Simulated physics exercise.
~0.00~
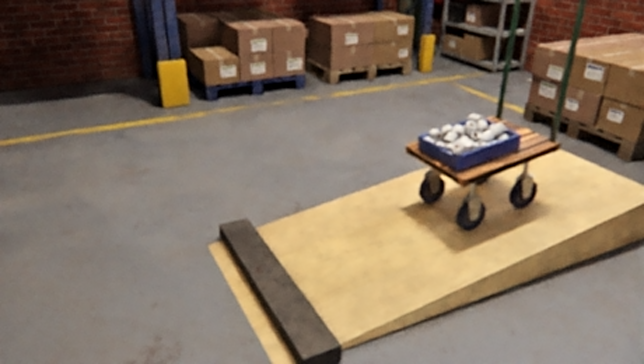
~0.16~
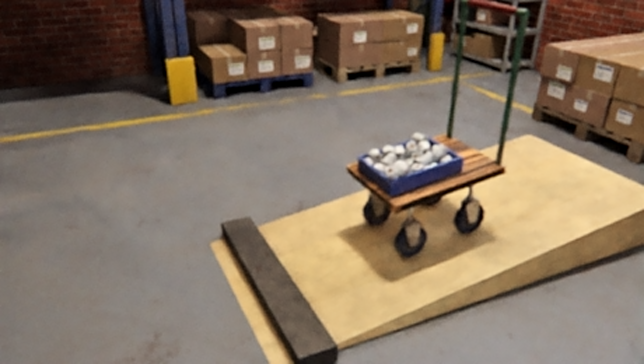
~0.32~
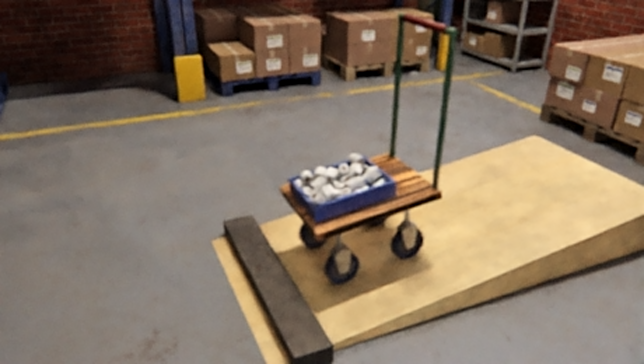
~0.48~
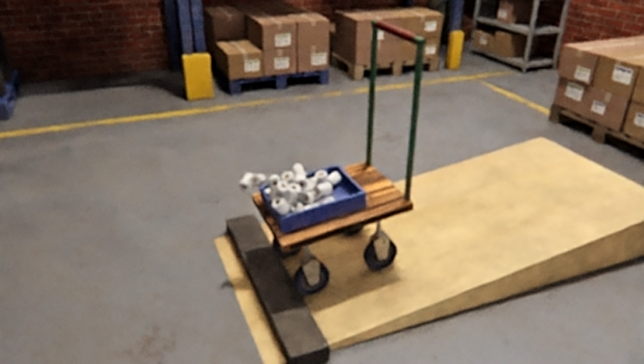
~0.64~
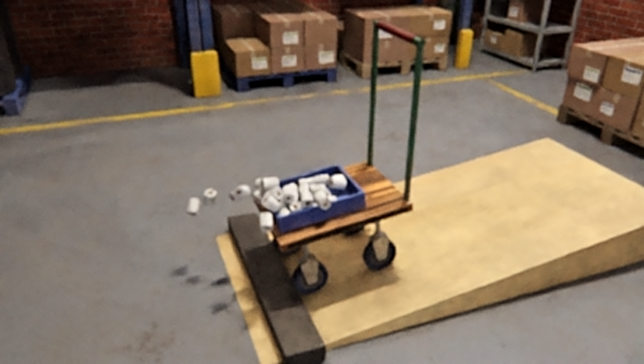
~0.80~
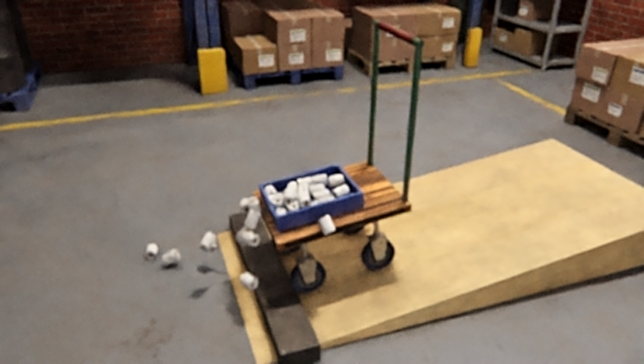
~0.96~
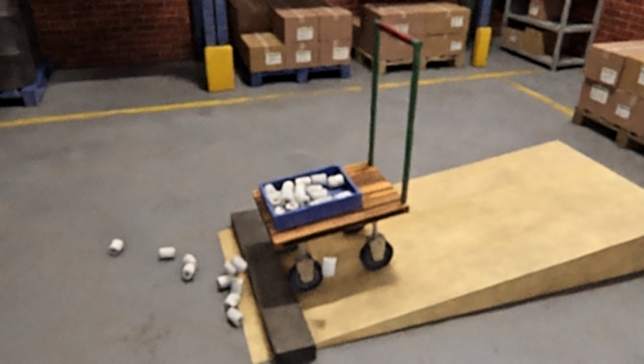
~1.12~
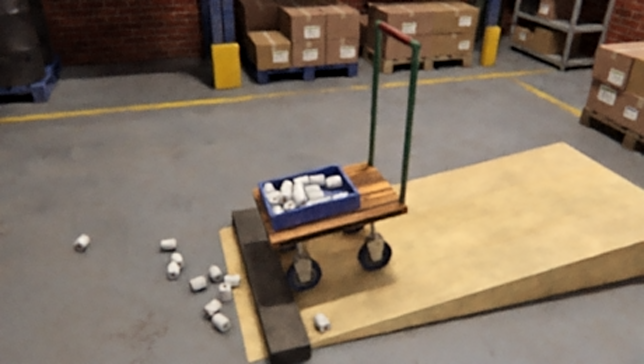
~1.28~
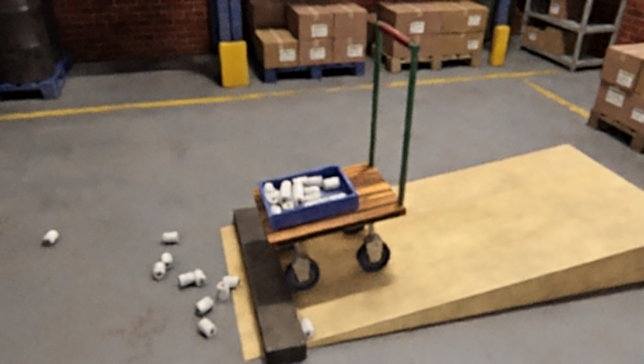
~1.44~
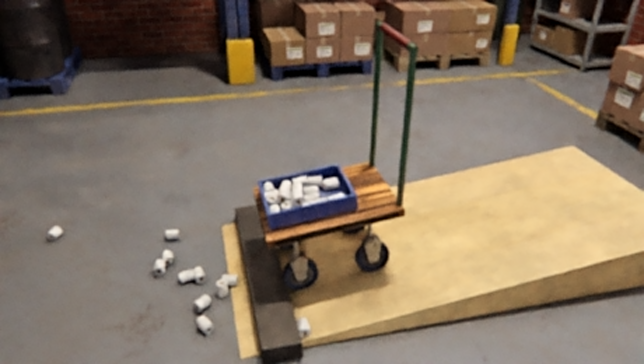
A cart rolls left down a ramp, stops at a beam, and spills some white rolls.
